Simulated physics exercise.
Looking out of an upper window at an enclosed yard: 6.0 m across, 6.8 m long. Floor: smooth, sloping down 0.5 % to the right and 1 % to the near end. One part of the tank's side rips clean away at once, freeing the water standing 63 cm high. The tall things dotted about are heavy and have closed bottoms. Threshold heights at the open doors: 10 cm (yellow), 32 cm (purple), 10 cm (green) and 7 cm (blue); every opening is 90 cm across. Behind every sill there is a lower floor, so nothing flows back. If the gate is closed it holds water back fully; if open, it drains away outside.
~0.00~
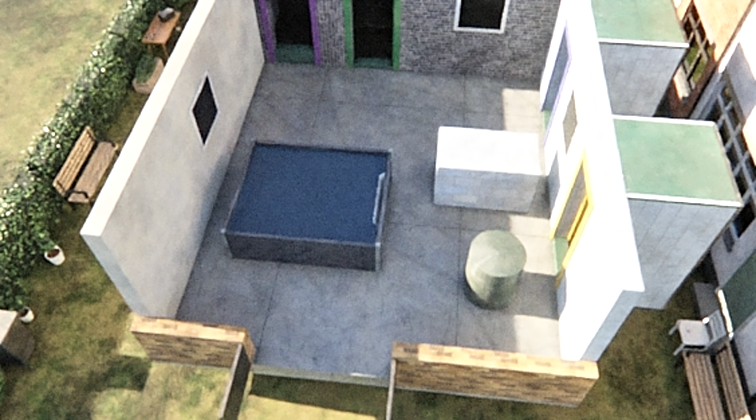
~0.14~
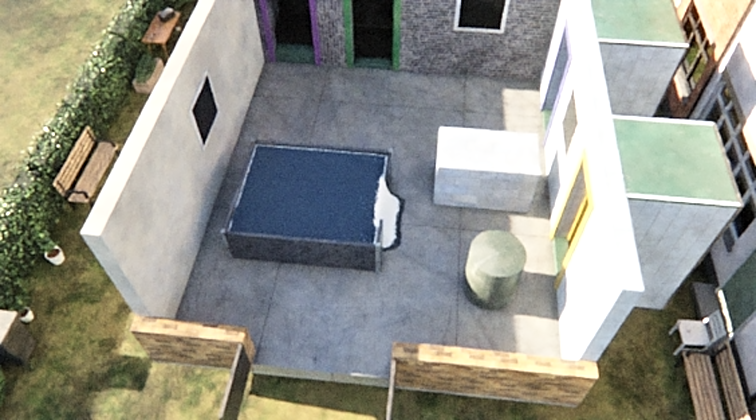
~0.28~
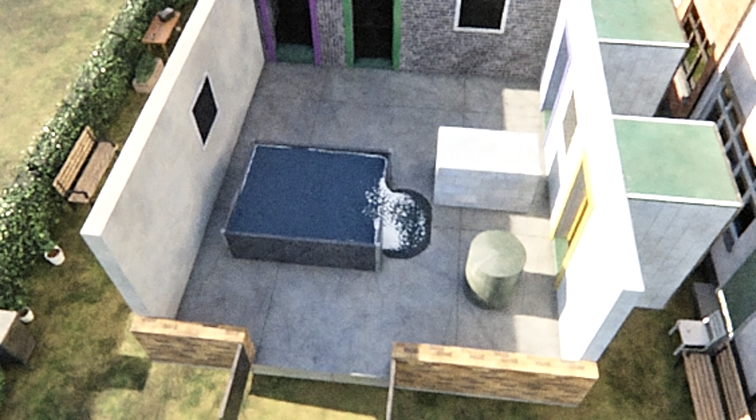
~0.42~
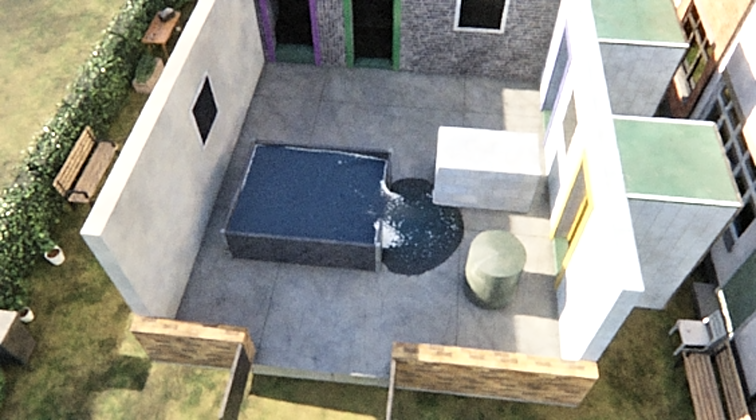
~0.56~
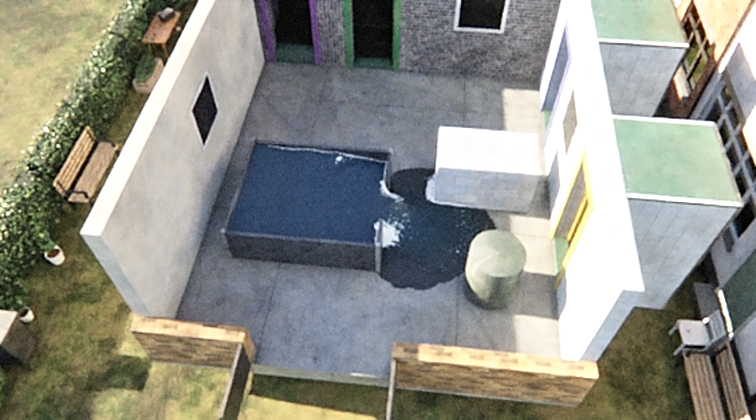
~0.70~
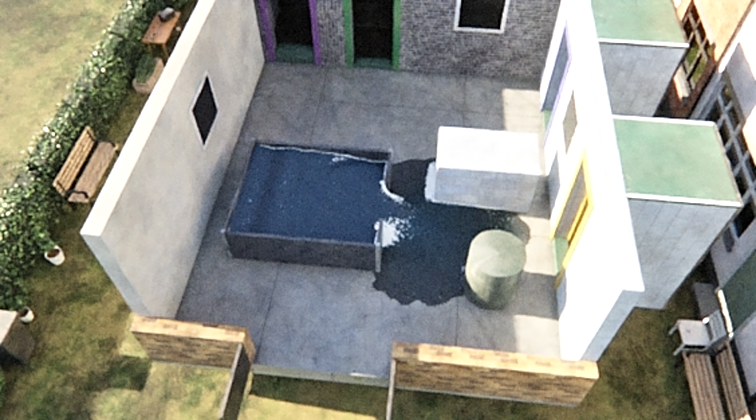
Walled yard seen from above, water bursting from the right side of a dark rectangular tank and spreading around a white block and round drum.
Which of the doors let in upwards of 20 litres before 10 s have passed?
As I see it, watch the yellow door: It will outstrip the limit; watch the purple door: It will not outstrip the limit; watch the green door: It will not outstrip the limit; watch the blue door: It will not outstrip the limit.
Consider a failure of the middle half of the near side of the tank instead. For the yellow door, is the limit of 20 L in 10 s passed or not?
At the yellow door the limit is not exceeded.
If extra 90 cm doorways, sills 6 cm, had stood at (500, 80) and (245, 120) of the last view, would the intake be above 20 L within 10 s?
Taking them in order, the first gets enough and the second too little.
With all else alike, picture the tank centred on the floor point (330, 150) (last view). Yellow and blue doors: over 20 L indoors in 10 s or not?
Yellow gets no more than that, blue gets more than that.
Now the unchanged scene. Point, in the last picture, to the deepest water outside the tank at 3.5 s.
Spot: Approx. (547, 232).
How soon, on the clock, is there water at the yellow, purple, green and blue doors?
Times: Yellow 0.9 seconds, purple 4.0 seconds, green 2.6 seconds, blue 2.0 seconds.
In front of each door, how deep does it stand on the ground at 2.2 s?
Centimetres: Yellow 33 / purple 0 / green 0 / blue 2.
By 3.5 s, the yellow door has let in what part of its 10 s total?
About 65 per cent.
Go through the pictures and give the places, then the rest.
The first picture shows the tank at (312, 192) is whole and still, 63 cm deep.
In the second picture, water pours out at (383, 214) and has run 0.6 m, to (392, 198); typically 6 cm deep outside, 63 cm at the tank's back.
In the third picture, water pours out at (383, 214) and has run 0.9 m, to (422, 247); typically 10 cm deep outside, 63 cm at the tank's back.
In the fourth picture, the front is at (457, 238), 1.3 m from the gap at (383, 214); 1.9 m2 of floor is under water; 63 cm left at the back of the tank.
In the fifth picture, water pours out at (383, 214) and has run 1.9 m, to a hidden place; typically 6 cm deep outside, 63 cm at the tank's back.
In the sixth picture, the front is at a hidden place, 2.5 m from the gap at (383, 214); 3.8 m2 of floor is under water; 62 cm left at the back of the tank.
After 1.4 s water covers 20 % of the floor and is deepest (40 cm) near (547, 232); yellow door 23 cm at the sill, 29 L in, purple door not reached, green door not reached, blue door not reached.
After 2.2 s water covers 35 % of the floor and is deepest (38 cm) near (547, 232); yellow door 33 cm at the sill, 153 L in, purple door not reached, green door not reached, blue door 2 cm at the sill, 0 L in.
After 3.5 s water covers 55 % of the floor and is deepest (26 cm) near (547, 232); yellow door 26 cm at the sill, 356 L in, purple door not reached, green door 7 cm at the sill, 0 L in, blue door 6 cm at the sill, 0 L in.
After 6.0 s water covers 75 % of the floor and is deepest (20 cm) near (558, 381); yellow door 19 cm at the sill, 508 L in, purple door 2 cm at the sill, 0 L in, green door 3 cm at the sill, 0 L in, blue door 4 cm at the sill, 0 L in.
After 10.0 s water covers 100 % of the floor and is deepest (15 cm) near (558, 381); yellow door 12 cm at the sill, 564 L in, purple door 3 cm at the sill, 0 L in, green door 3 cm at the sill, 0 L in, blue door 5 cm at the sill, 0 L in.
